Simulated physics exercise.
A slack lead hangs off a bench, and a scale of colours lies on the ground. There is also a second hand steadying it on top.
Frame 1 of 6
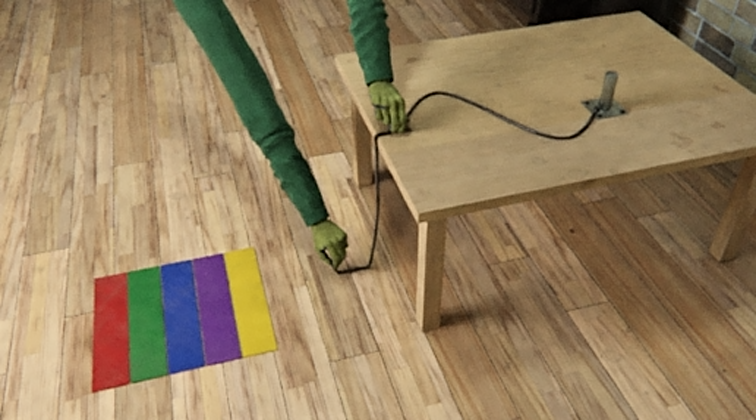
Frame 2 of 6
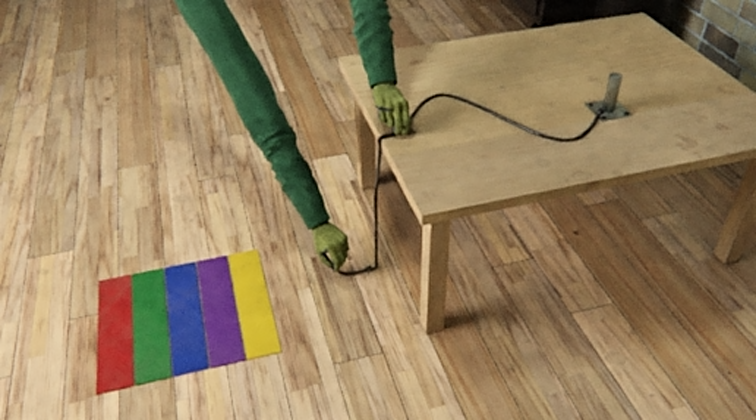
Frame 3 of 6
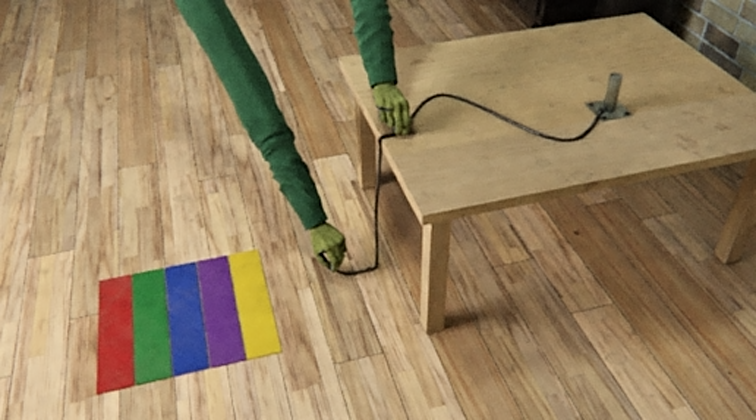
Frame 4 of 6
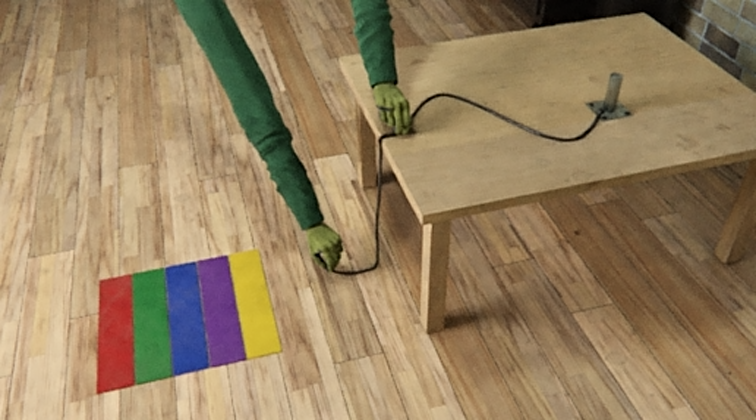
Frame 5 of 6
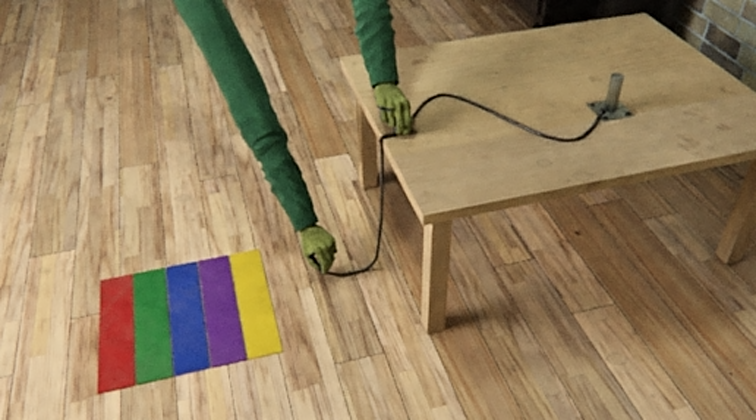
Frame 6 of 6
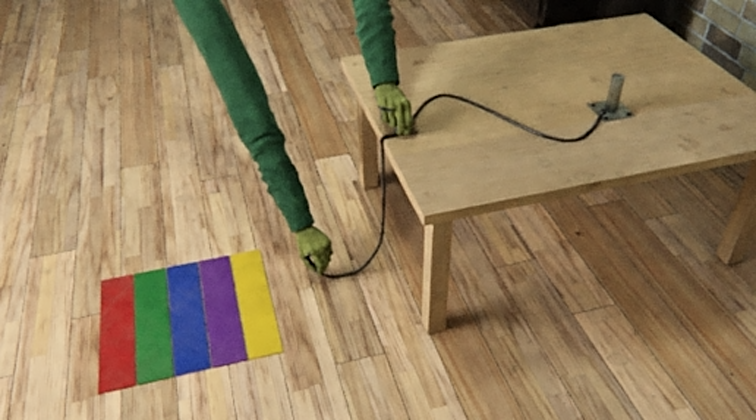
To begin with, two green hands in green sleeves hold a dark cord that runs across a wooden table and over its edge, near a striped colour patch on the floor. The lower hand then draws the cord's end slightly left toward the yellow stripe, while the upper hand stays at the table's edge.
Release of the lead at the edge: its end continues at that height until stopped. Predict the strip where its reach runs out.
Its reach runs out at the red strip.
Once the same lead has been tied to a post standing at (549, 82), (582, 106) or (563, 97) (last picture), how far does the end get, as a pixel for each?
In order, the pixels are (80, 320), (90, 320) and (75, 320).
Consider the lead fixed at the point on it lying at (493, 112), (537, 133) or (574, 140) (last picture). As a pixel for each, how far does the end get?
Approximately (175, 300), (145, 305) and (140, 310), respectively.
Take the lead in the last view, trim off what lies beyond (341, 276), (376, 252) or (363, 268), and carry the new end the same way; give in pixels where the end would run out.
Try by try: (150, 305), (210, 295) and (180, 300).
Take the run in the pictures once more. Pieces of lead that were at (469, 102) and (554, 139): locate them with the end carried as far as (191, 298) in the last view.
First at (422, 133), next at (522, 122).
Soon after, end near (191, 298); over blue.
Then, end near (144, 308); over green.
At full stretch, end near (116, 313); over red. Over red.
